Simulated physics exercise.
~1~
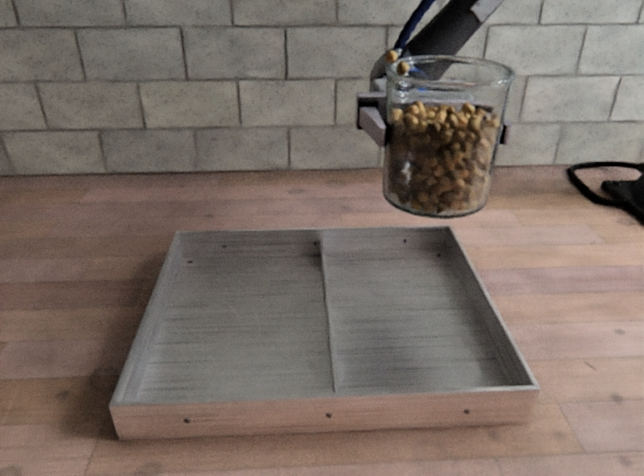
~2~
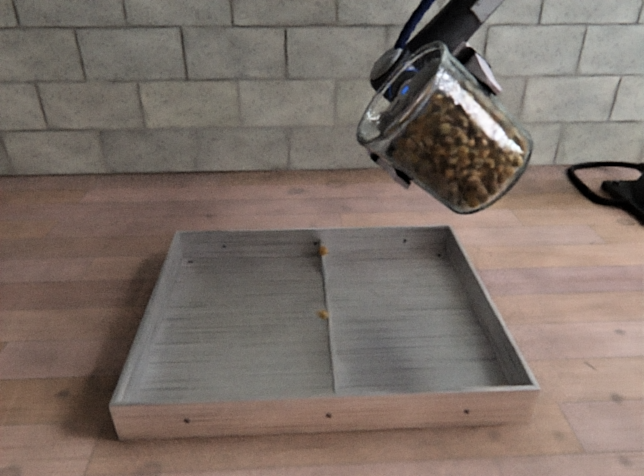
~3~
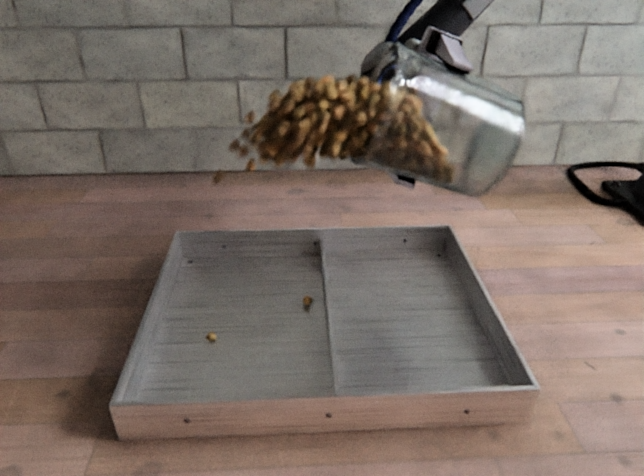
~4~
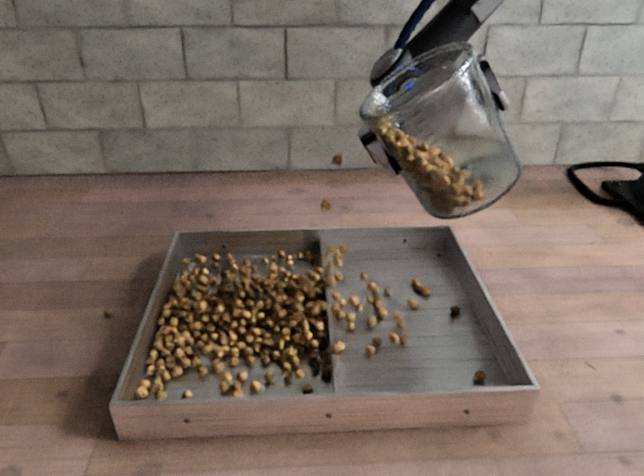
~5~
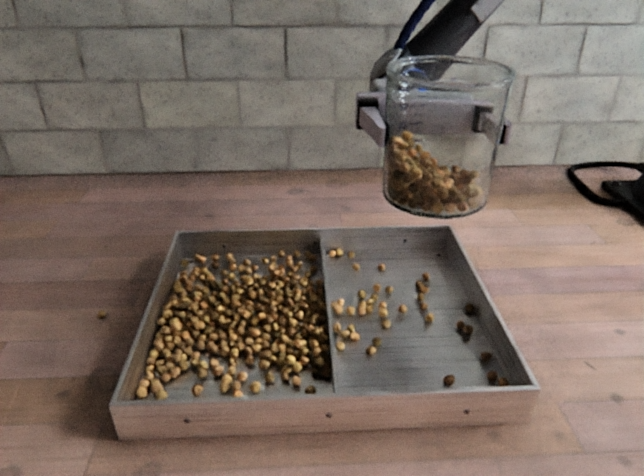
At the start, a robot arm holds a clear glass beaker filled with dried chickpeas above a shallow wooden tray split in two by a low wall. The arm tips the beaker to the left, and a couple of chickpeas drop into the tray. It tilts further until the beaker lies nearly on its side and a thick stream pours out. The beaker then swings back up as the chickpeas spread mostly across the left part, with some scattered in the right. Finally the beaker is upright again, still holding a small heap, and the tray has not moved.
